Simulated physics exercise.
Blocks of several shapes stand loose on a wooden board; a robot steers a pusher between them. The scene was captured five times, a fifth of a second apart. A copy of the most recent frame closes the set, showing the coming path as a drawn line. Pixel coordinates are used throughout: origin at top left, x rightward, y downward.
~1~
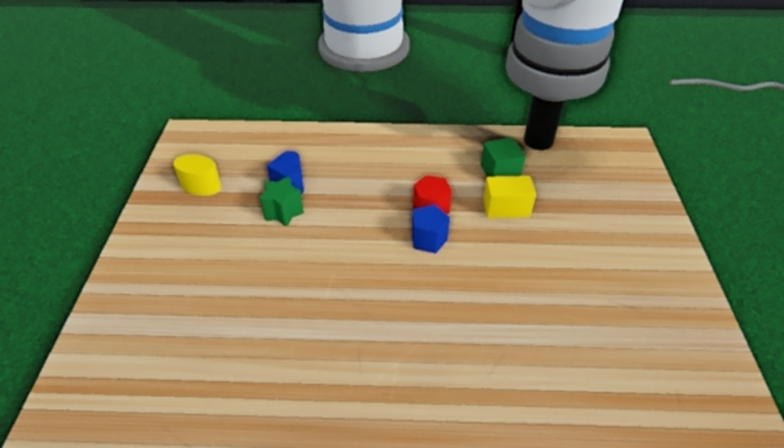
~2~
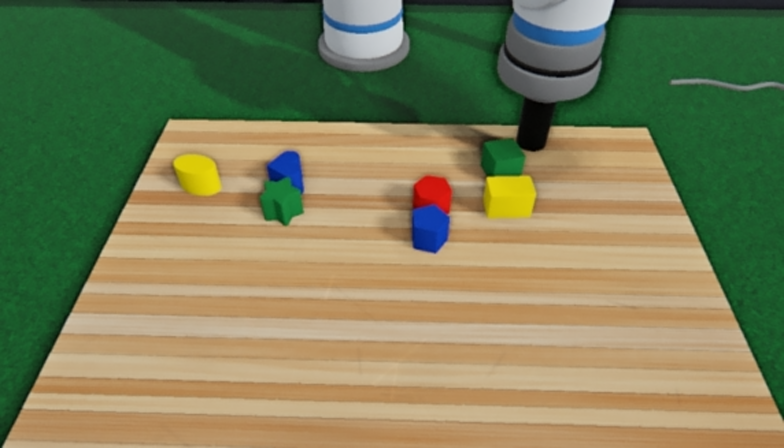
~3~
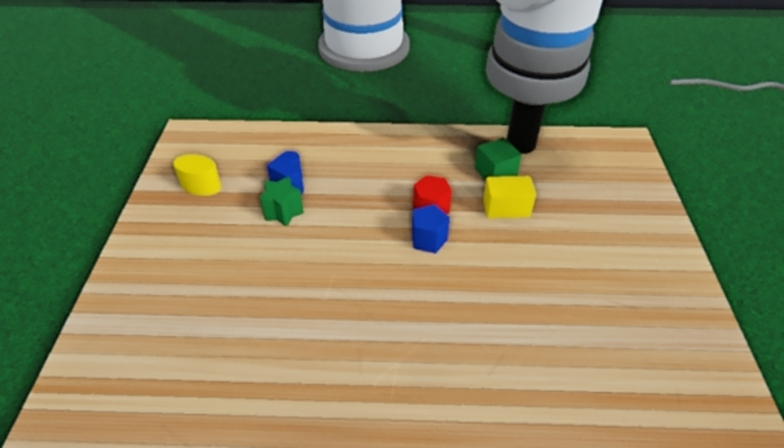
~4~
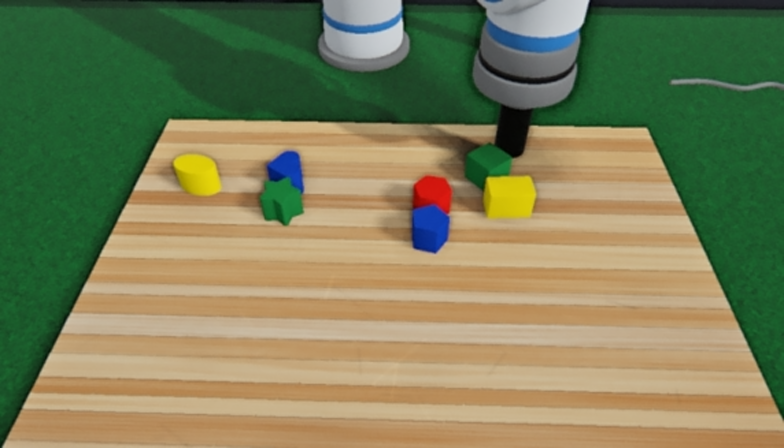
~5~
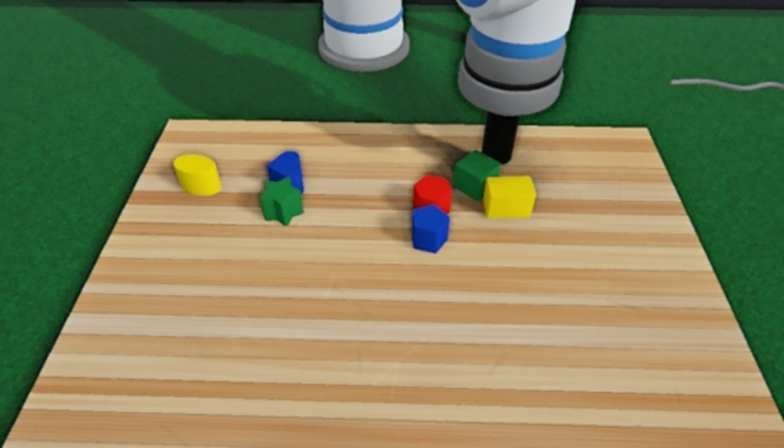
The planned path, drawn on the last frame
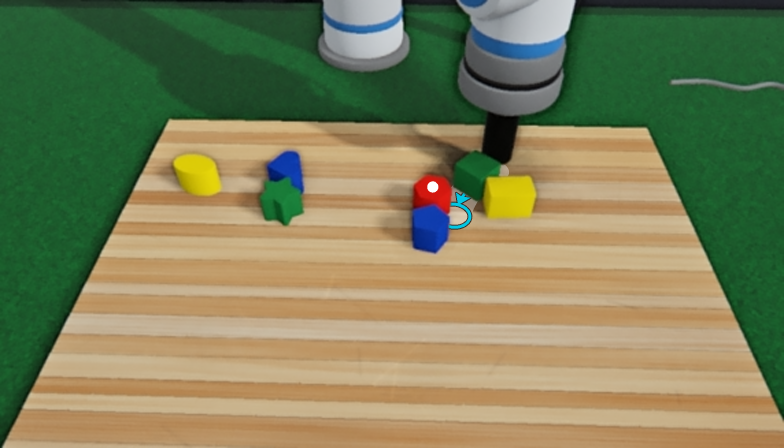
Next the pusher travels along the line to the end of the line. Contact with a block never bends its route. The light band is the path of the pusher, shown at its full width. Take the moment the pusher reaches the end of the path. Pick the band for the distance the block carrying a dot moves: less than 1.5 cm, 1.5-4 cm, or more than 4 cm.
It ends farther than 4 cm from its spot.
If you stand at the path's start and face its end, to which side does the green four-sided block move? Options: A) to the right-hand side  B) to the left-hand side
Correct choice: A.
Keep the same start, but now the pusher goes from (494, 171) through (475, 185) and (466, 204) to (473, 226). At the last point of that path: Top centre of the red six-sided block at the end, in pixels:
At the end it should sit near (402, 198).
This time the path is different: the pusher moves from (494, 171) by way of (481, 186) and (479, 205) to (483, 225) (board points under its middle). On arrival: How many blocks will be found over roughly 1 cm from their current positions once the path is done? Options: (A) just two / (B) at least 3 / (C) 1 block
B - at least 3.
The drawn path runs from (494, 171) via (476, 182) and (462, 197), ending at (453, 215); the dot is on the red six-sided block.
What follows on the original path. Halfway along, pusher at (470, 175); red six-sided block at (417, 194), turned 15° anticlockwise; green four-sided block at (447, 182).
At the end, pusher at (455, 201); blue pentagon at (431, 225); red six-sided block at (387, 203); green four-sided block at (423, 200), turned 35° clockwise; yellow oblong block not moved.
